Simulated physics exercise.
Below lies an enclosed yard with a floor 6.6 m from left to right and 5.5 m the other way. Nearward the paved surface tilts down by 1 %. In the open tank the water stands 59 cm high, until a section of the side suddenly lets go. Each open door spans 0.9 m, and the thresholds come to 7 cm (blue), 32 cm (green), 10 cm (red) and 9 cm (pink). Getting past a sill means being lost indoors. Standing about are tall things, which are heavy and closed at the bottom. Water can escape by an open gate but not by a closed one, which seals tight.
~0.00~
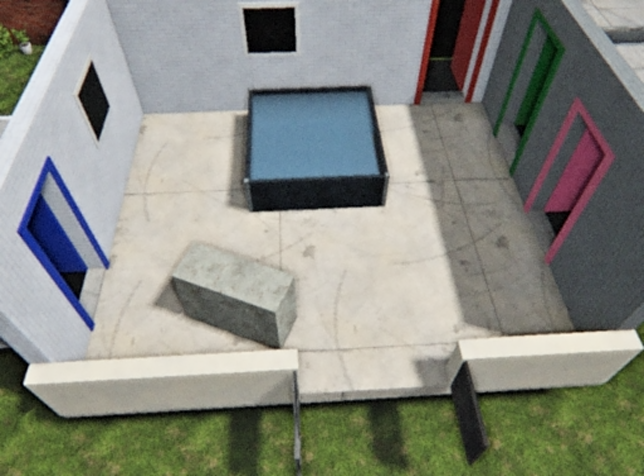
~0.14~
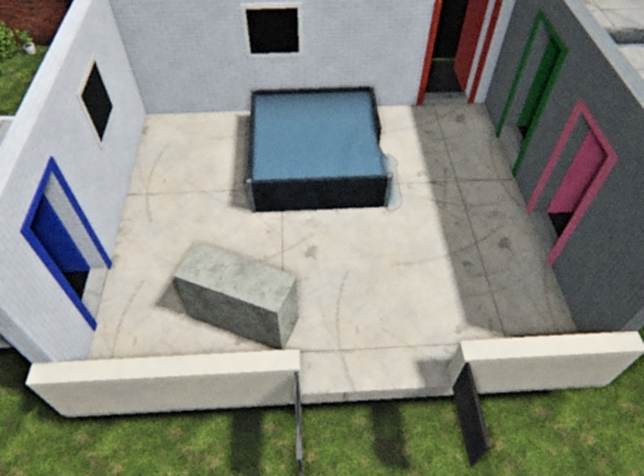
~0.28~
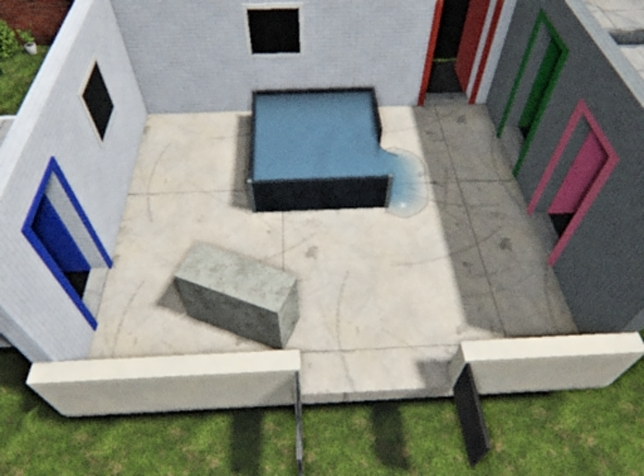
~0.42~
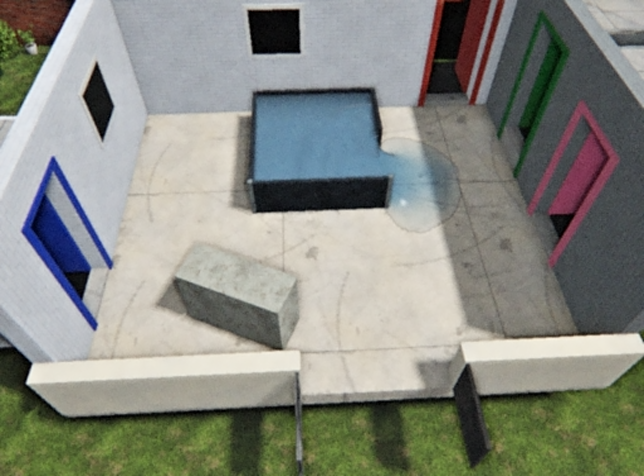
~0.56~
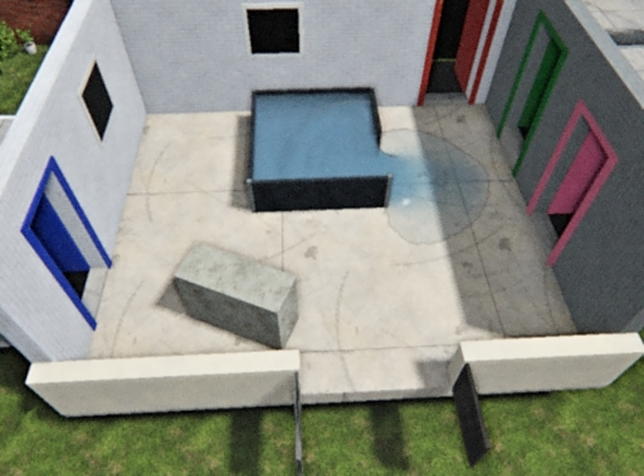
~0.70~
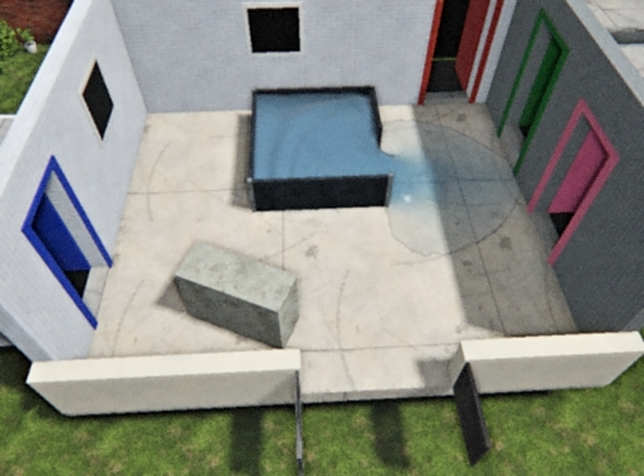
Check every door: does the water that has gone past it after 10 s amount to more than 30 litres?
The blue door will hold enough water back; the green door will hold enough water back; the red door will not hold enough water back; the pink door will not hold enough water back.
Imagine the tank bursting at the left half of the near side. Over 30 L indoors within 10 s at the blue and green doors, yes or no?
The blue door comes out more than that and the green door less than that.
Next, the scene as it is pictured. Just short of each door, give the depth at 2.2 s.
Depths in centimetres - blue: 0, green: 29, red: 17, pink: 23.
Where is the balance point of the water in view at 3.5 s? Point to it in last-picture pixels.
Centre: Approx. (391, 183) px.
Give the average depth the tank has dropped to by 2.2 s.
The average depth is around 35 cm.
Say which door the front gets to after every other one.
It's the blue door that comes last.
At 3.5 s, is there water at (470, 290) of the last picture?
Soaked.
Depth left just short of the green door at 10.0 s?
Around 6.5 cm deep.
After 1.4 s water covers 25 % of the floor and is deepest (36 cm) near (388, 195); blue door not reached, green door 27 cm at the sill, 0 L in, red door 2 cm at the sill, 0 L in, pink door 21 cm at the sill, 4 L in.
After 2.2 s water covers 30 % of the floor and is deepest (38 cm) near (583, 360); blue door not reached, green door 29 cm at the sill, 0 L in, red door 17 cm at the sill, 3 L in, pink door 23 cm at the sill, 55 L in.
After 3.5 s water covers 45 % of the floor and is deepest (30 cm) near (569, 361); blue door not reached, green door 20 cm at the sill, 0 L in, red door 19 cm at the sill, 54 L in, pink door 18 cm at the sill, 120 L in.
After 6.0 s water covers 80 % of the floor and is deepest (23 cm) near (569, 361); blue door not reached, green door 13 cm at the sill, 0 L in, red door 12 cm at the sill, 101 L in, pink door 15 cm at the sill, 170 L in.
After 10.0 s water covers 95 % of the floor and is deepest (15 cm) near (542, 362); blue door 8 cm at the sill, 0 L in, green door 6 cm at the sill, 0 L in, red door 6 cm at the sill, 105 L in, pink door 10 cm at the sill, 193 L in.
